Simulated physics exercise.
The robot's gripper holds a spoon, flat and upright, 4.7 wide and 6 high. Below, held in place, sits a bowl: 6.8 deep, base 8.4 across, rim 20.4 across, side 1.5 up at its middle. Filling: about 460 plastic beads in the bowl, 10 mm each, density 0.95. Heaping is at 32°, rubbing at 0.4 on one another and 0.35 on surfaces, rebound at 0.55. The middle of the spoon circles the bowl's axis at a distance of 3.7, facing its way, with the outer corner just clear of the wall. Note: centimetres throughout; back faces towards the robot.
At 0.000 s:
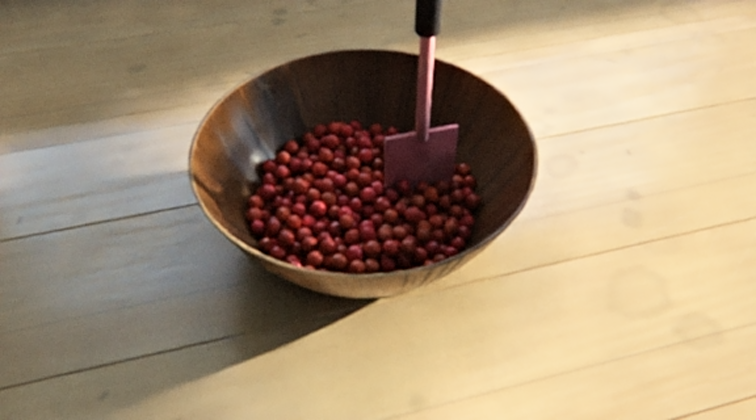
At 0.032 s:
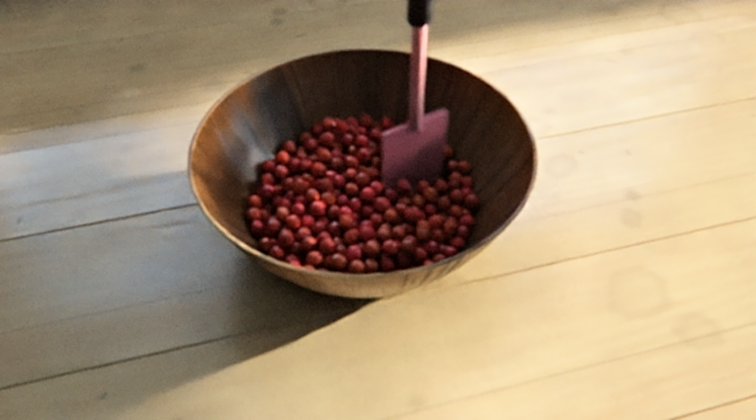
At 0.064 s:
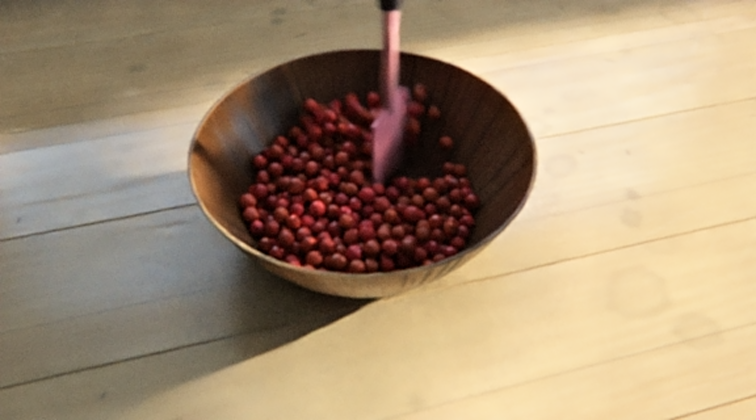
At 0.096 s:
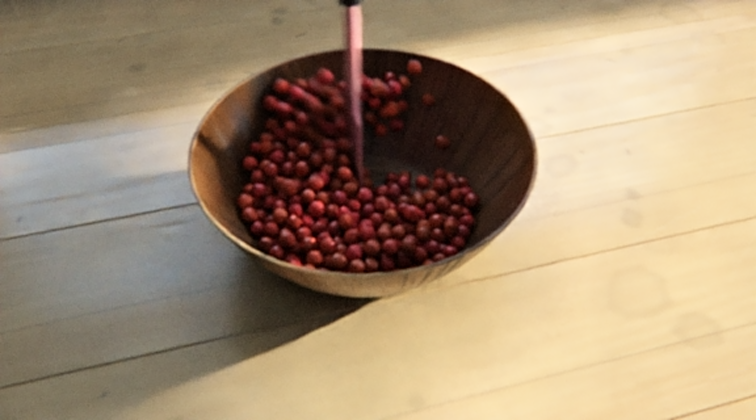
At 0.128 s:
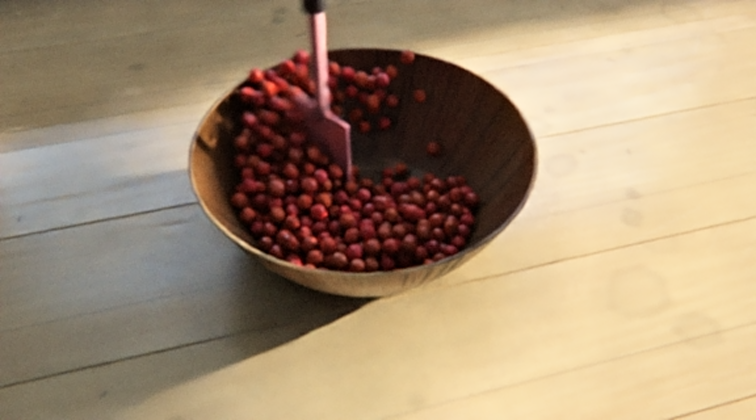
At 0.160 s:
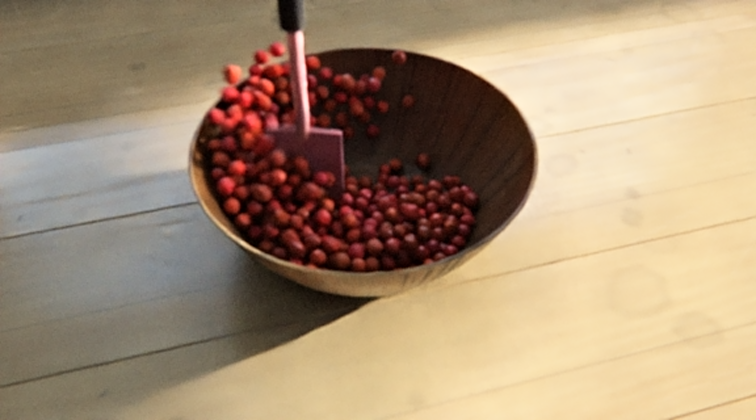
A wooden bowl of small red beads sat on a plank floor while a pinkish spatula with a black handle swept from right to left through them, pushing a heap up the left side.
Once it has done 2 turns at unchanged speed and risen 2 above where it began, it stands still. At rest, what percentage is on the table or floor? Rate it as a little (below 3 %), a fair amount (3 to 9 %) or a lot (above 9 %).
A lot.
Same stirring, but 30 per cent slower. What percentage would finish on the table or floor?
It would come to around 5 percent.
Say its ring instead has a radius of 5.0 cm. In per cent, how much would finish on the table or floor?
That would come to roughly 20 percent.
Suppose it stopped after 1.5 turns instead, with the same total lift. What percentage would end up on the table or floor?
Estimate: About 20 percent.
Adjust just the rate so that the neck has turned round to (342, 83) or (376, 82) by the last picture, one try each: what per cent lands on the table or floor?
Some 0 and 0 per cent.
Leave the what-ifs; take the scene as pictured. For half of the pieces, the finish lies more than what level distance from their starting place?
My guess is close to 7 centimetres.
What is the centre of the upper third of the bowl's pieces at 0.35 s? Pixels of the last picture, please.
Upper-third centre: Approx. (472, 179) px.
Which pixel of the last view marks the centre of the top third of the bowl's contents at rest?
(390, 194).
By 0.35 s, 13° round, highest piece 12 above the table; 409 in the bowl, 14 on the table or floor, 33 in flight or on the tool.
By 0.55 s, 229° round, highest piece 9 above the table; 389 in the bowl, 61 on the table or floor, 6 in flight or on the tool.
By 0.85 s, 0° round, highest piece 5 above the table; 387 in the bowl, 69 on the table or floor.
By 1.55 s, 0° round, highest piece 5 above the table; 387 in the bowl, 69 on the table or floor.
Final count, 387 in the bowl, 69 on the table or floor. That is 15 % on the table or floor.
